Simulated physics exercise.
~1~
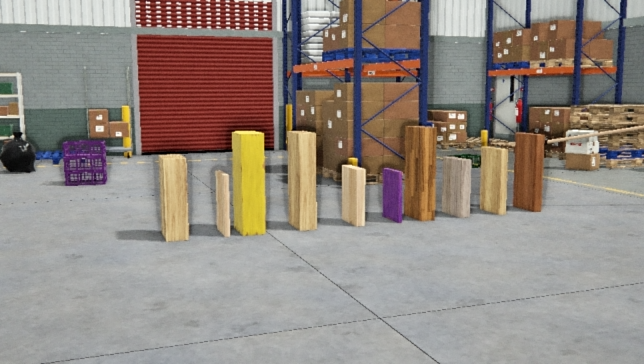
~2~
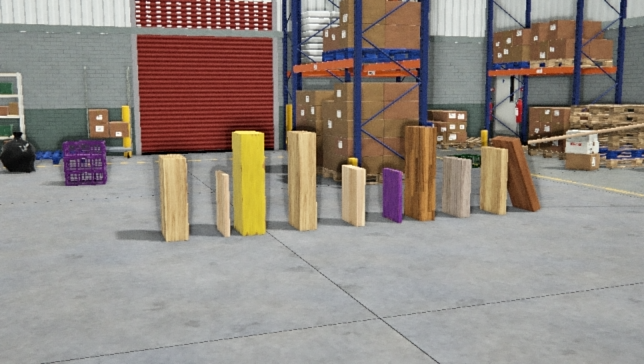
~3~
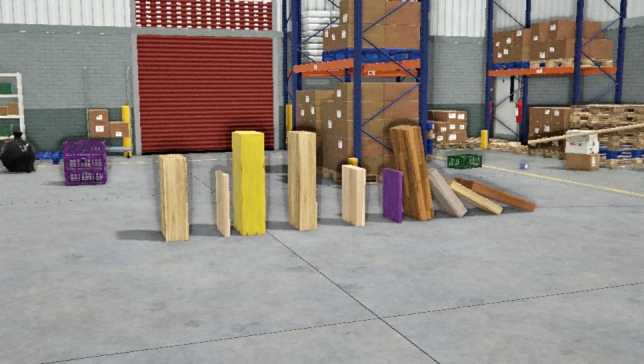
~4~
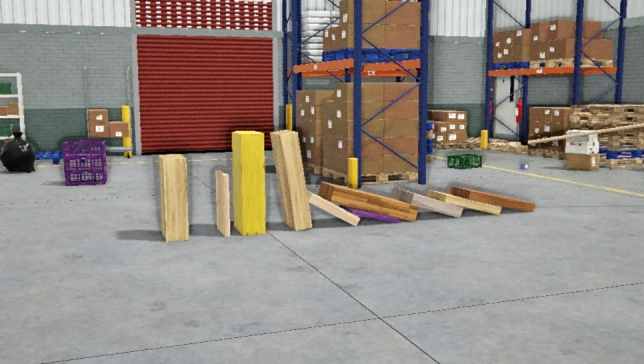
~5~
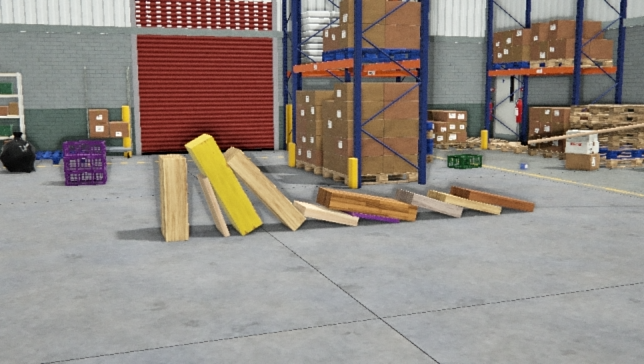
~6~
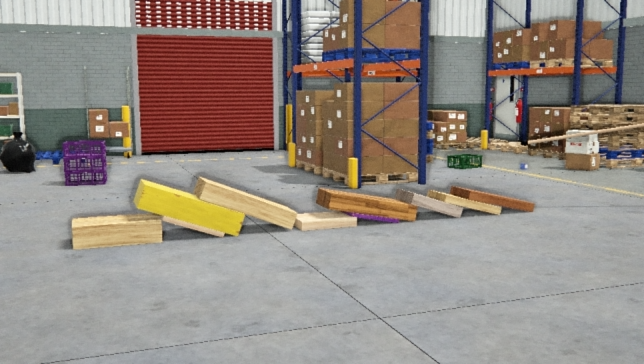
To begin with, ten thick boards of differing heights, most wood-toned, one yellow and one purple, stand on end in a row across a warehouse floor, before a red shutter and racks of boxes. The reddish-brown board at the right end tips left into its neighbor. The next two boards go down, and the tall brown one leans over. It topples onto the small purple board, which falls along with the pale one beyond it. Then the tall light board drops leftward, and the yellow board tilts over the short one. Finally the leftmost board falls too, leaving none upright, several resting slanted on others.
